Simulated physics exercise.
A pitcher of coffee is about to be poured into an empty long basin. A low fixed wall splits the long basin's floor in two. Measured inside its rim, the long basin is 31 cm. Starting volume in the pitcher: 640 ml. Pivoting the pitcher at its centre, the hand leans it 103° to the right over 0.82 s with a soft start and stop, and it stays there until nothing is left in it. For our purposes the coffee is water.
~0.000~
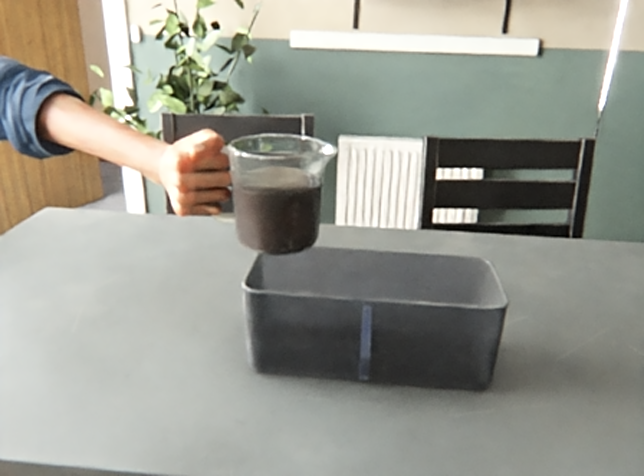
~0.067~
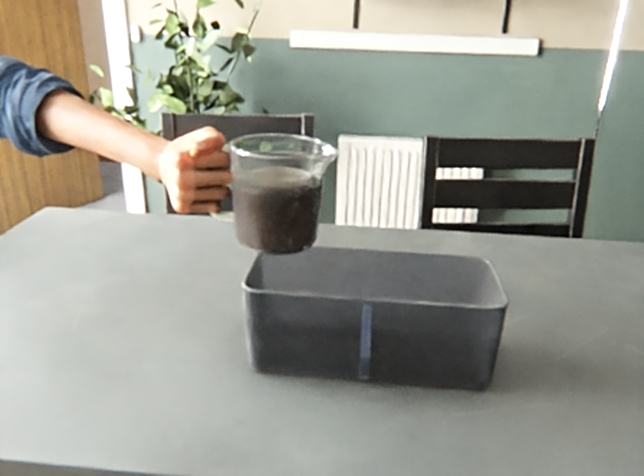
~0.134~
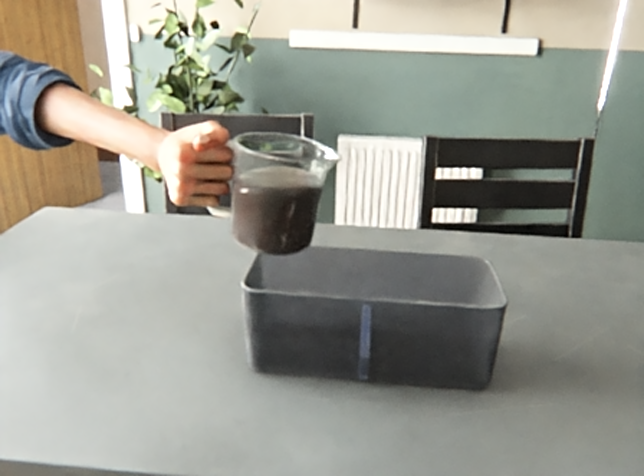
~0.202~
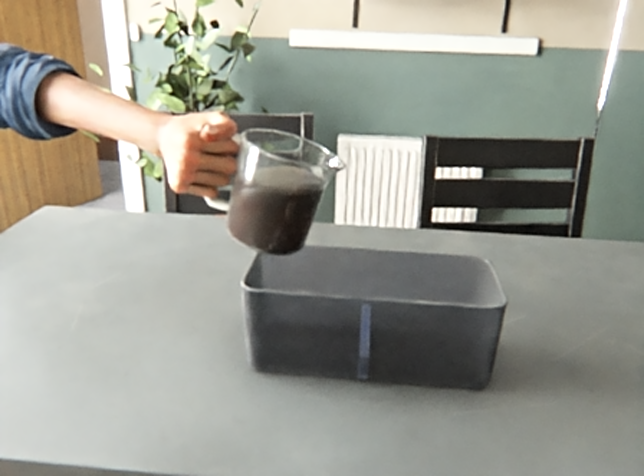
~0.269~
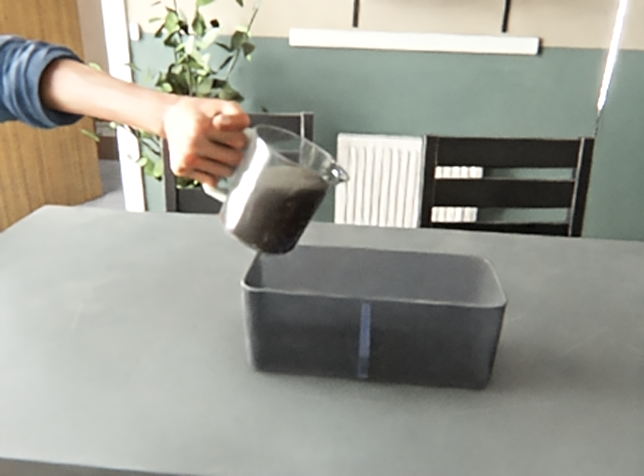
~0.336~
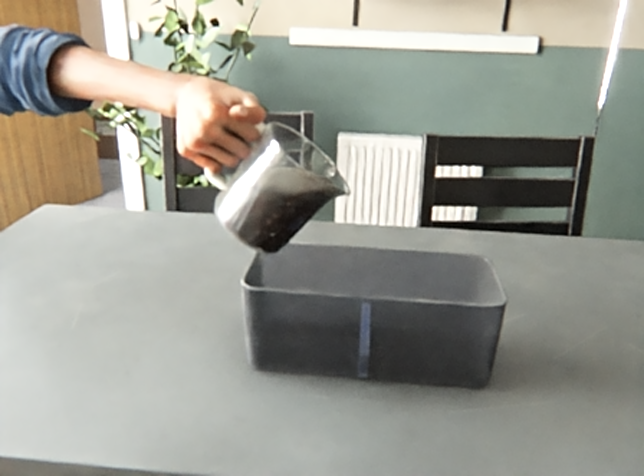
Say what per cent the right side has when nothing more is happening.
It has about 60 per cent.
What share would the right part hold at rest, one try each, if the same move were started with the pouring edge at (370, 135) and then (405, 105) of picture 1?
90 in a hundred, followed by 80 in a hundred.
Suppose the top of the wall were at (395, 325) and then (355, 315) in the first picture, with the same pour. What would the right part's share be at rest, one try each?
5 % and 75 %.
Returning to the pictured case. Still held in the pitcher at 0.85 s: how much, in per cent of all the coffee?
What remains is about 18 percent of it all.
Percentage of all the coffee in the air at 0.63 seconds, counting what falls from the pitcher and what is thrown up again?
Near 18 per cent at that time.
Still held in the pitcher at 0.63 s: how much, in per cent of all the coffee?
Around 66 percent.
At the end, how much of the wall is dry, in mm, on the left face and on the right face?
Left side: Around 20 mm. Right side: Around 14 mm.
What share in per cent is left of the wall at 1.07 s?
The left part holds close to 36 per cent.
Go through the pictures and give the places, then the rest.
It leans 0°; its right rim is at (338, 150); the coffee meets the walls at (237, 175) and (320, 179); the long basin's rim runs from (252, 266) to (499, 283); the wall's top is at (366, 330), in the first frame.
It leans 2°; its right rim is at (339, 152); the coffee meets the walls at (237, 175) and (321, 179), in the second frame.
It leans 7°; its right rim is at (342, 157); the coffee meets the walls at (238, 175) and (322, 179), in the third frame.
It leans 15°; its right rim is at (347, 166); the coffee meets the walls at (239, 176) and (324, 180), in the fourth frame.
It leans 25°; its right rim is at (351, 179); the coffee meets the walls at (236, 177) and (330, 182), in the fifth frame.
It leans 37°; its right rim is at (352, 193); the coffee meets the walls at (227, 185) and (339, 186), in the sixth frame.
After 0.63 s the tilt is 90° and 65 per cent is still to pour, 4 is left of the wall and 13 right of it.
After 0.85 s the tilt is 103° and 18 per cent is still to pour, 23 is left of the wall and 53 right of it.
After 1.07 s the tilt is 103° and 3 per cent is still to pour, 36 is left of the wall and 60 right of it.
After 1.32 s the tilt is 103° and 0 per cent is still to pour, 39 is left of the wall and 60 right of it.
In the end 39 per cent lies left of the wall, 60 right of it and 0 outside.
